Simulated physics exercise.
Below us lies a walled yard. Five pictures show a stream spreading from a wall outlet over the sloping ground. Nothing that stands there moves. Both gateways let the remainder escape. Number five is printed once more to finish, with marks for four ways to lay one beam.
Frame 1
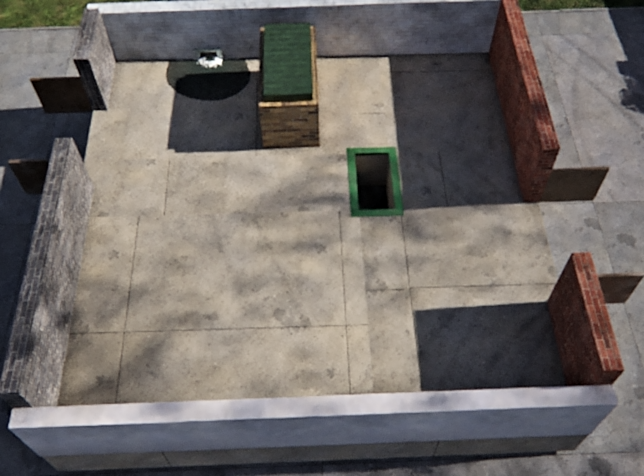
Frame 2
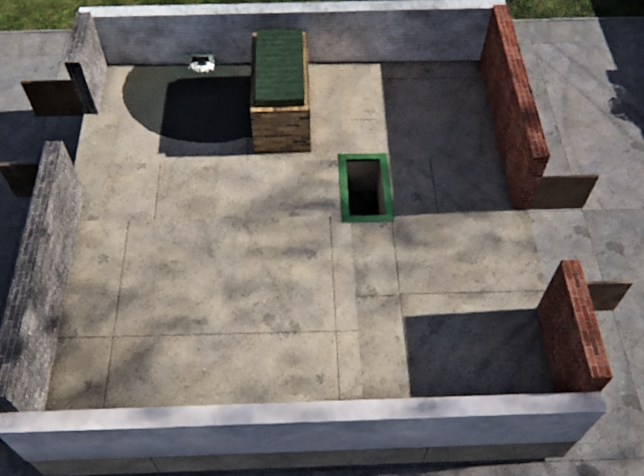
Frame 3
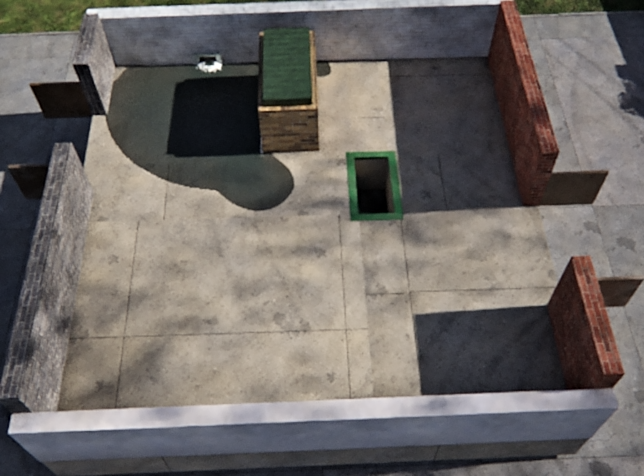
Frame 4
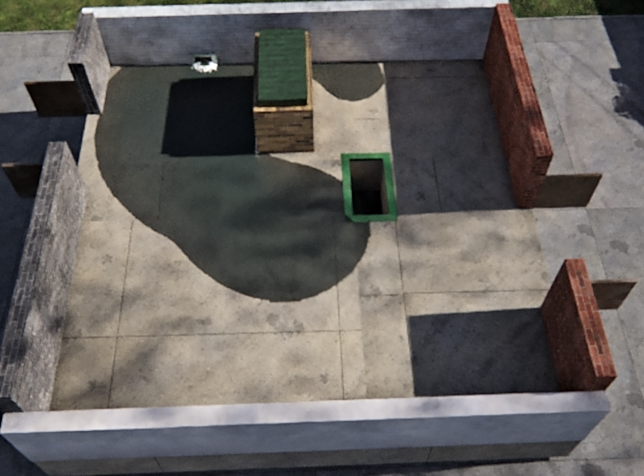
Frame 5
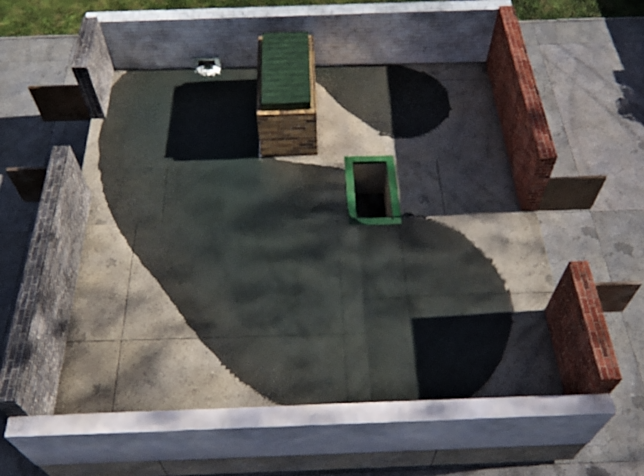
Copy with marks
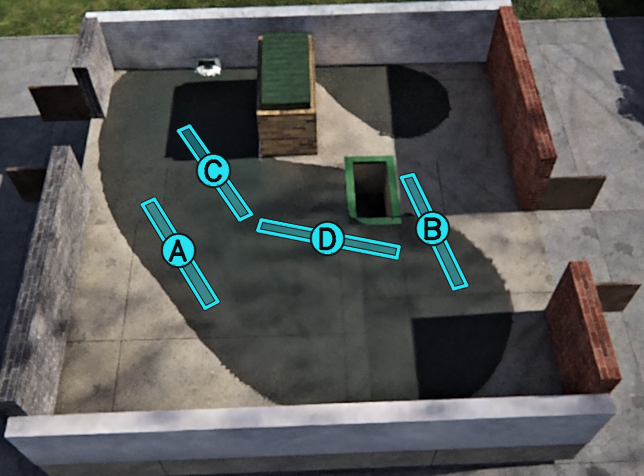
The clip opens on a walled yard seen from above, with a small dark patch of water by the outfall near the back wall. The water spreads around the brick block and forward across the paving, widening toward the right, until it covers about half the ground and enters the green gully.
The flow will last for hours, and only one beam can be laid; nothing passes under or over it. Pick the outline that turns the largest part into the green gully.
Best: D.
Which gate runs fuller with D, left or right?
More leaves on the right.
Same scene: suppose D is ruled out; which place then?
C it is.
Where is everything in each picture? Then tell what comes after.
In the first frame, outfall at (209, 54); green gully at (374, 181); open gate at (535, 249); open gate at (101, 147); 3 % of the ground under water, visible out to (215, 95); green gully still dry.
In the second frame, 9 % of the ground under water, visible out to (200, 140); green gully still dry.
In the third frame, 17 % of the ground under water, visible out to (283, 195); green gully still dry.
In the fourth frame, 31 % of the ground under water, visible out to (312, 287); green gully still dry.
In the fifth frame, 53 % of the ground under water, visible out to (469, 373); green gully taking water.
In cyan, A from (148, 201) to (211, 304); B from (407, 176) to (460, 287); C from (184, 128) to (245, 216); D from (259, 225) to (397, 252).
With A, about 10 % of the stream goes into the green gully, about 88 % out by the gates.
With B, about 10 % of the stream goes into the green gully, about 88 % out by the gates.
With C, about 15 % of the stream goes into the green gully, about 83 % out by the gates.
With D, about 31 % of the stream goes into the green gully, about 68 % out by the gates.
